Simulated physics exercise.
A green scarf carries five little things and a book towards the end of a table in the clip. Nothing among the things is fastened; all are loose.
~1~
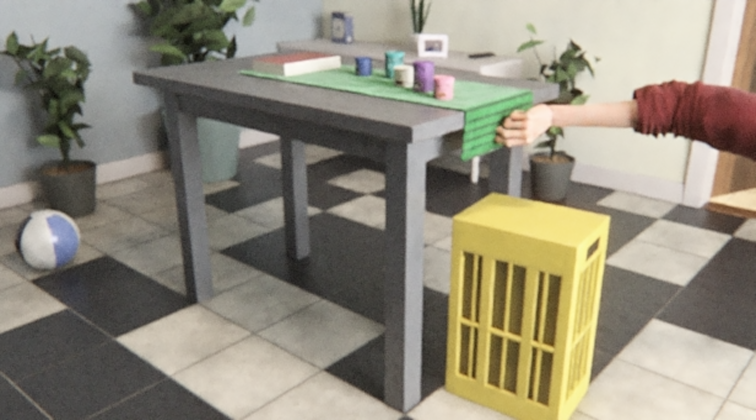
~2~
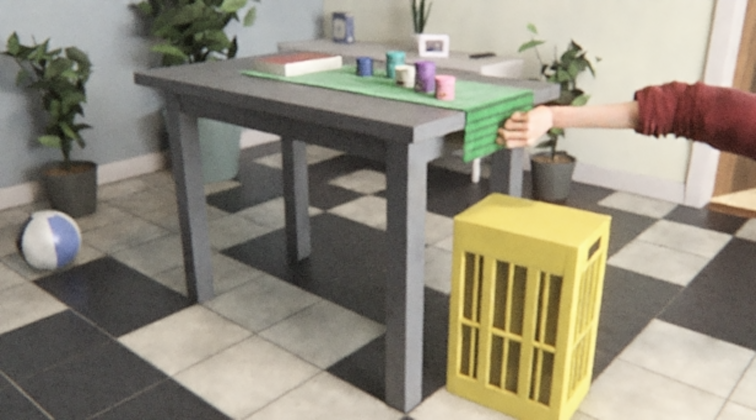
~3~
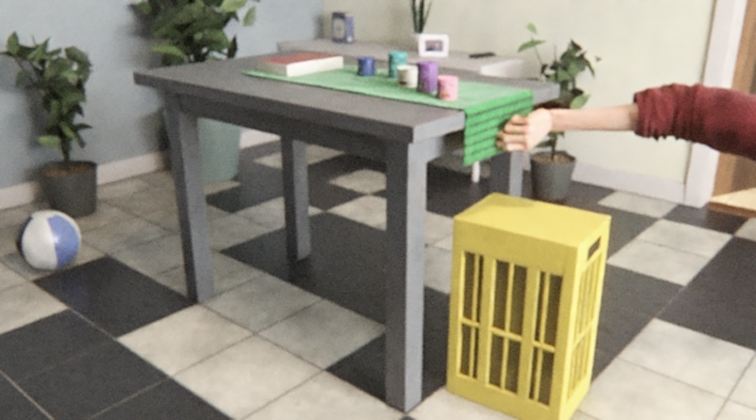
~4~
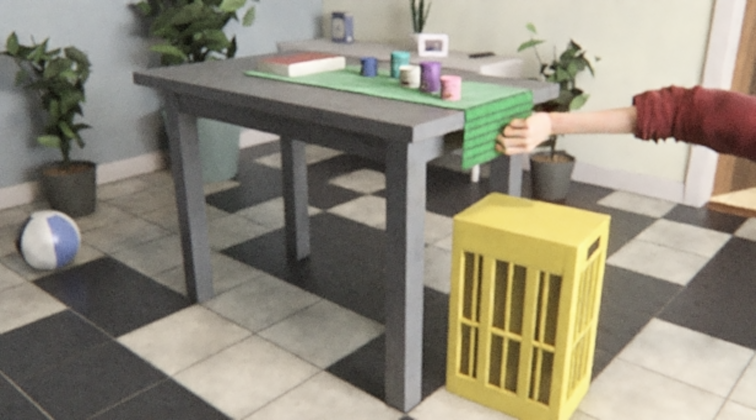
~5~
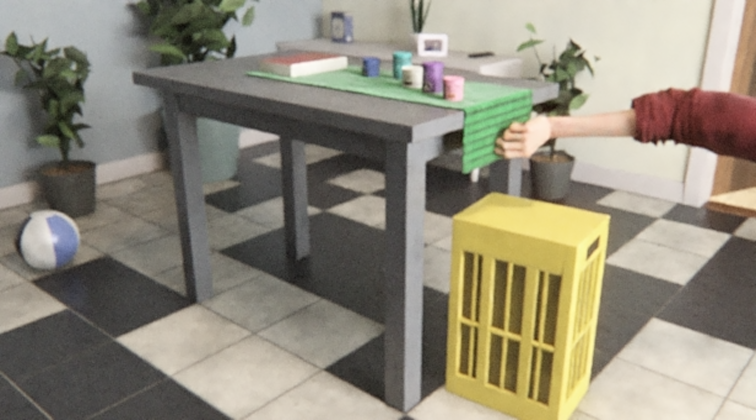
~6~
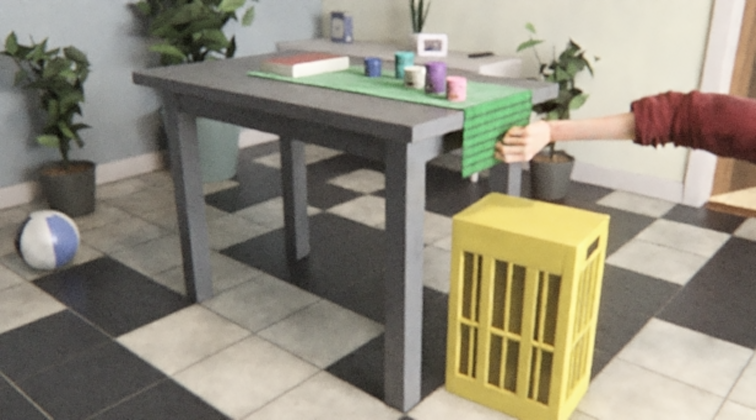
A hand in a dark red sleeve slowly tugged a green cloth down over the end of a gray table, and the small colorful pots on it shifted slightly right, above a yellow crate.
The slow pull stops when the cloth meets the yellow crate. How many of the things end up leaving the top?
One.
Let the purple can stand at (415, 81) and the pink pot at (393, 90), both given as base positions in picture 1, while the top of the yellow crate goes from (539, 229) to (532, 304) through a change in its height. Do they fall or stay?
Here's what happens: The purple can leaves its perch, the pink pot leaves its perch.
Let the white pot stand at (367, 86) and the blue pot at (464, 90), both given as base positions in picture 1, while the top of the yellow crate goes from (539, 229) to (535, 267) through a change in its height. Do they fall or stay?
The white pot stays put, the blue pot is lost.
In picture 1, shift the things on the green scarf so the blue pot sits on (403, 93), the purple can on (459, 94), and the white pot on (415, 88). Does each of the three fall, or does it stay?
The blue pot remains up; the purple can tumbles off; the white pot holds on.
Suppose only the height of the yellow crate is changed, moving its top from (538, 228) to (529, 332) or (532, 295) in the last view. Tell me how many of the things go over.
If so, 4 and 3.
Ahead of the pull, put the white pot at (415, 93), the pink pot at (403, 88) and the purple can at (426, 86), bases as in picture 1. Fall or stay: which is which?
Looking at each one, the white pot remains in position, the pink pot remains in position and the purple can remains in position.
A little later, hem near (497, 188); all still up.
Next, hem on the crate; pink pot gone.
When it is over, hem on the crate; pink pot gone. The table loses one.
